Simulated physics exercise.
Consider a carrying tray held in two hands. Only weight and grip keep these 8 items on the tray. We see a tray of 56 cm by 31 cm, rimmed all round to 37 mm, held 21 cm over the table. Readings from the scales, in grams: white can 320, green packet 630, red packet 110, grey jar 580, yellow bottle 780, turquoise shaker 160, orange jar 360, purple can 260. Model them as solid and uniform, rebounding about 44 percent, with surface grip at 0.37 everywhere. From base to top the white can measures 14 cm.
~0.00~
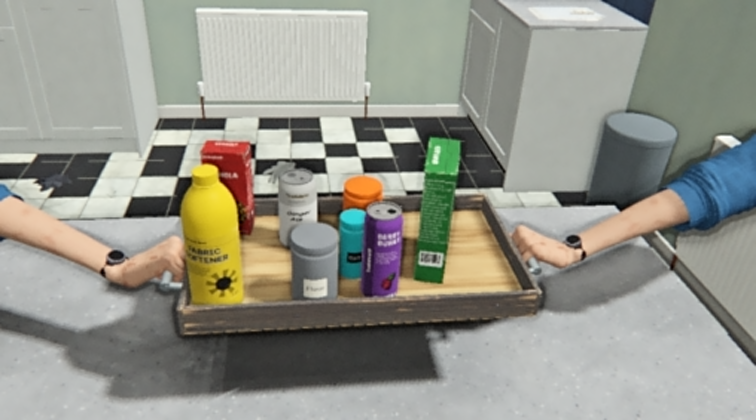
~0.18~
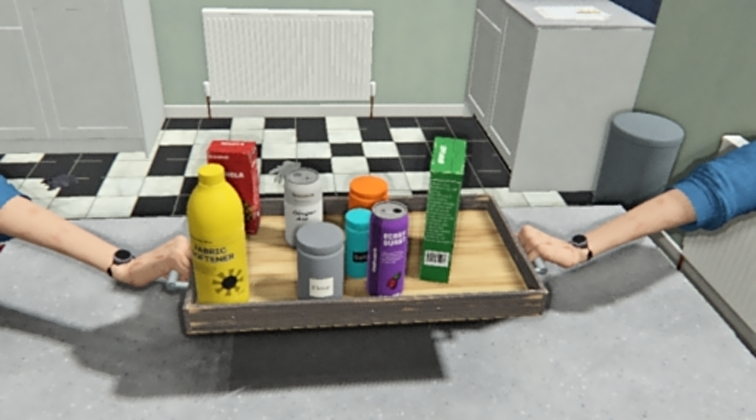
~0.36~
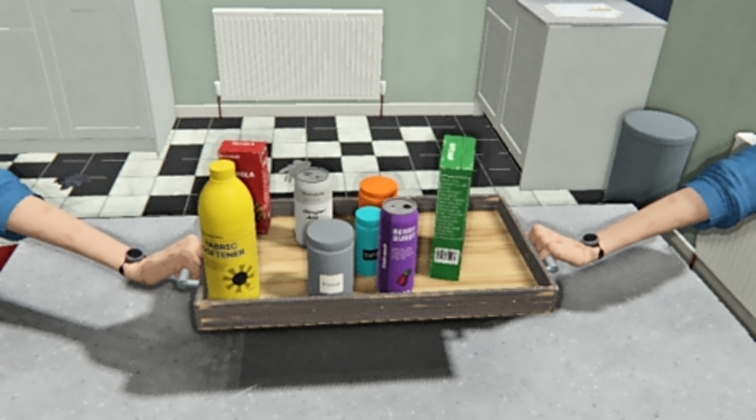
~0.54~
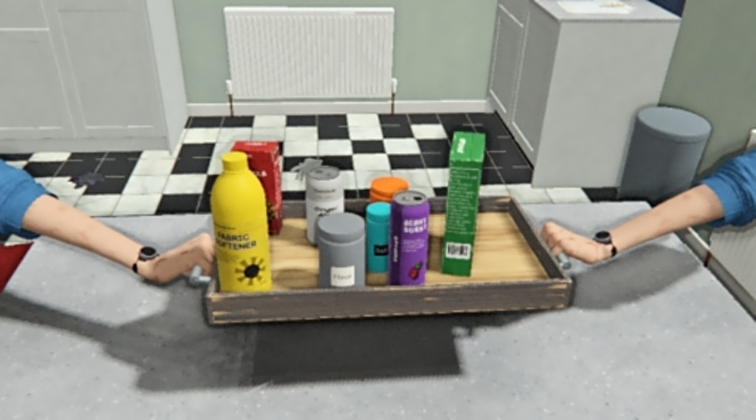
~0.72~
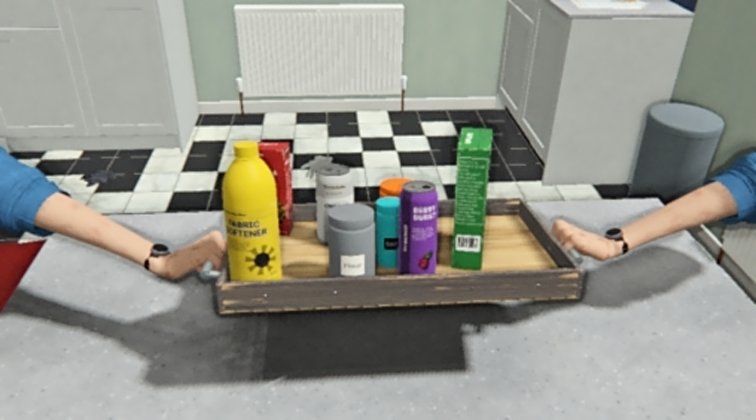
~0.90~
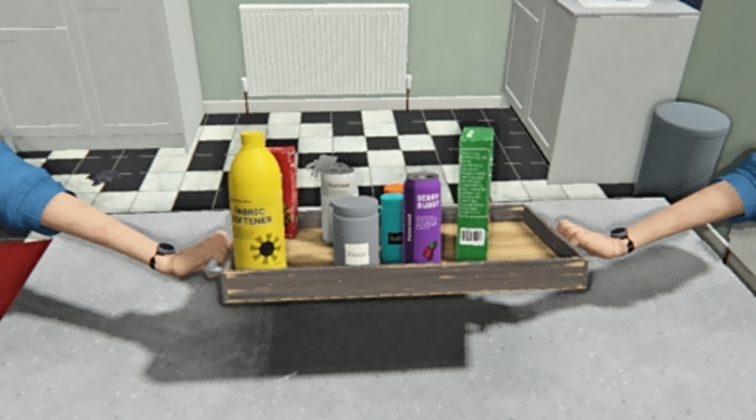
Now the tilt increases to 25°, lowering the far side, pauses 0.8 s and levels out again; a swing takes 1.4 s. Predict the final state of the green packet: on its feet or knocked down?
On its feet.
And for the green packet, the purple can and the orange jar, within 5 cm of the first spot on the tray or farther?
Here is how it goes: The green packet moves off; next, the purple can moves off; last, the orange jar remains near its start.
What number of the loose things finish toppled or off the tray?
Count: 4.
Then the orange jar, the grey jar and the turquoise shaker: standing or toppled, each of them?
Outcome noted - the orange jar survives without falling, the grey jar survives without falling, the turquoise shaker ends up fallen.
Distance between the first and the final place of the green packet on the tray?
Net shift near 11 cm.
Around 1.50 s, tray tilted 25°, far edge down; red packet now off the tray; green packet shifted 6 cm near (466, 188); purple can tipped 55° against what carries it.
Around 1.80 s, tray tilted 25°, far edge down; green packet tipped 6° against what carries it near (475, 182); purple can on its side; turquoise shaker on its side.
Around 3.00 s, tray tilted 12°, far edge down; yellow bottle now off the tray; green packet shifted 11 cm near (485, 179); purple can on its side.
Finally (4.2 s), off the tray and tipped over, red packet and yellow bottle; on their side or leaning hard on the tray, turquoise shaker and purple can; not toppled but over 5 cm from the start, white can, green packet and grey jar; orange jar still in place (within 5 cm). Final places as that camera would see them, green packet near (489, 175).
